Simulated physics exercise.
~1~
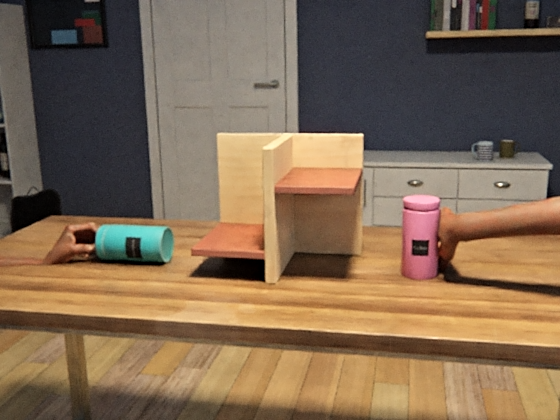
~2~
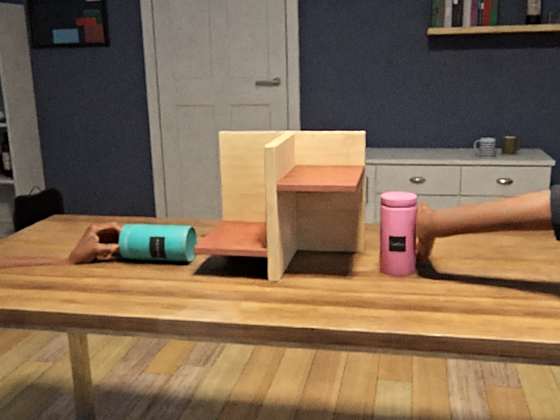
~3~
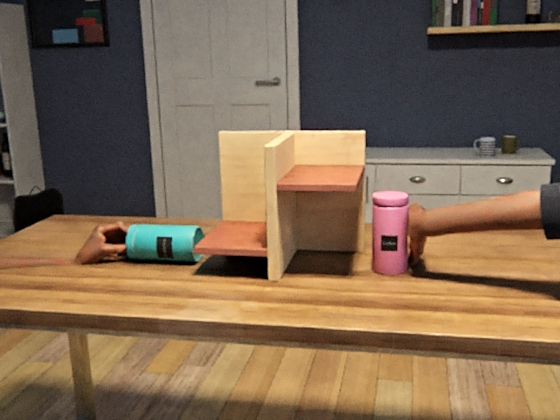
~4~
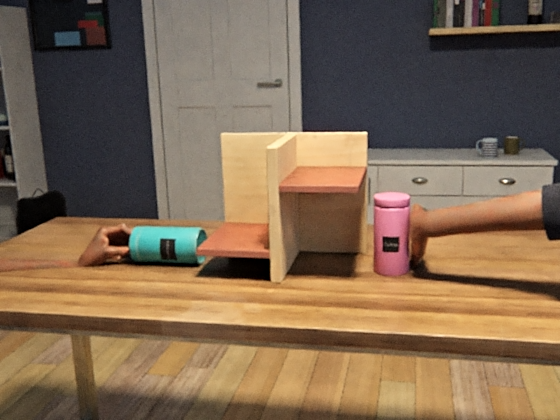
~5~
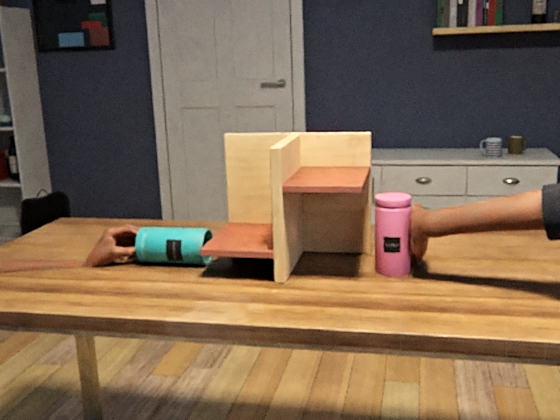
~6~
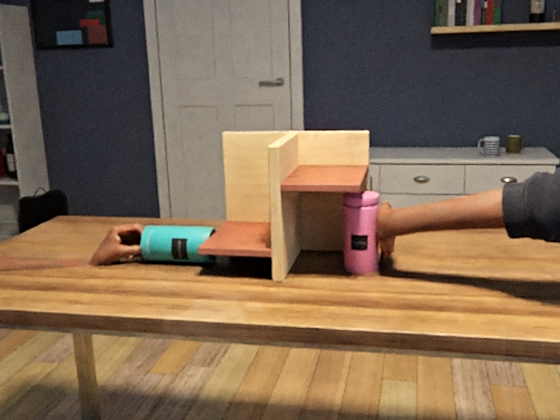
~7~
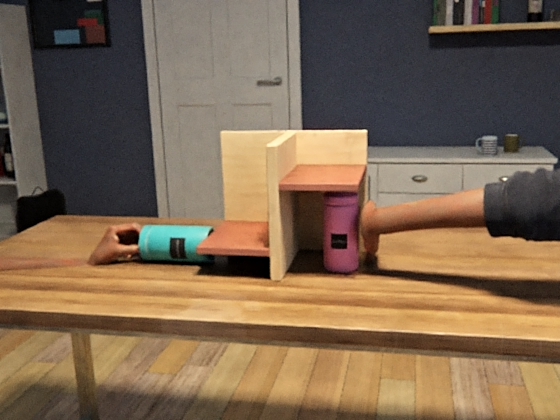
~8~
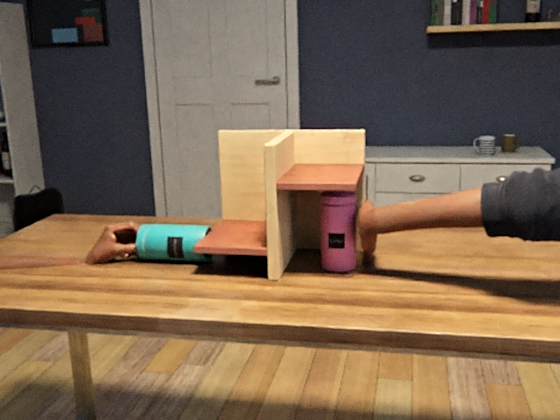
At the start, a two-sided wooden shelf stands on a table, with one hand holding a turquoise jar on its side at the left and another holding an upright pink jar at the right. Both hands push their jars inward toward the shelf, then nearly pause just short of it. The turquoise jar reaches the edge of the low reddish board and stops there. Meanwhile, the pink jar moves left and starts to pass beneath the higher board. At the end, the pink jar stands under its board, while the turquoise jar remains caught at the lower one.
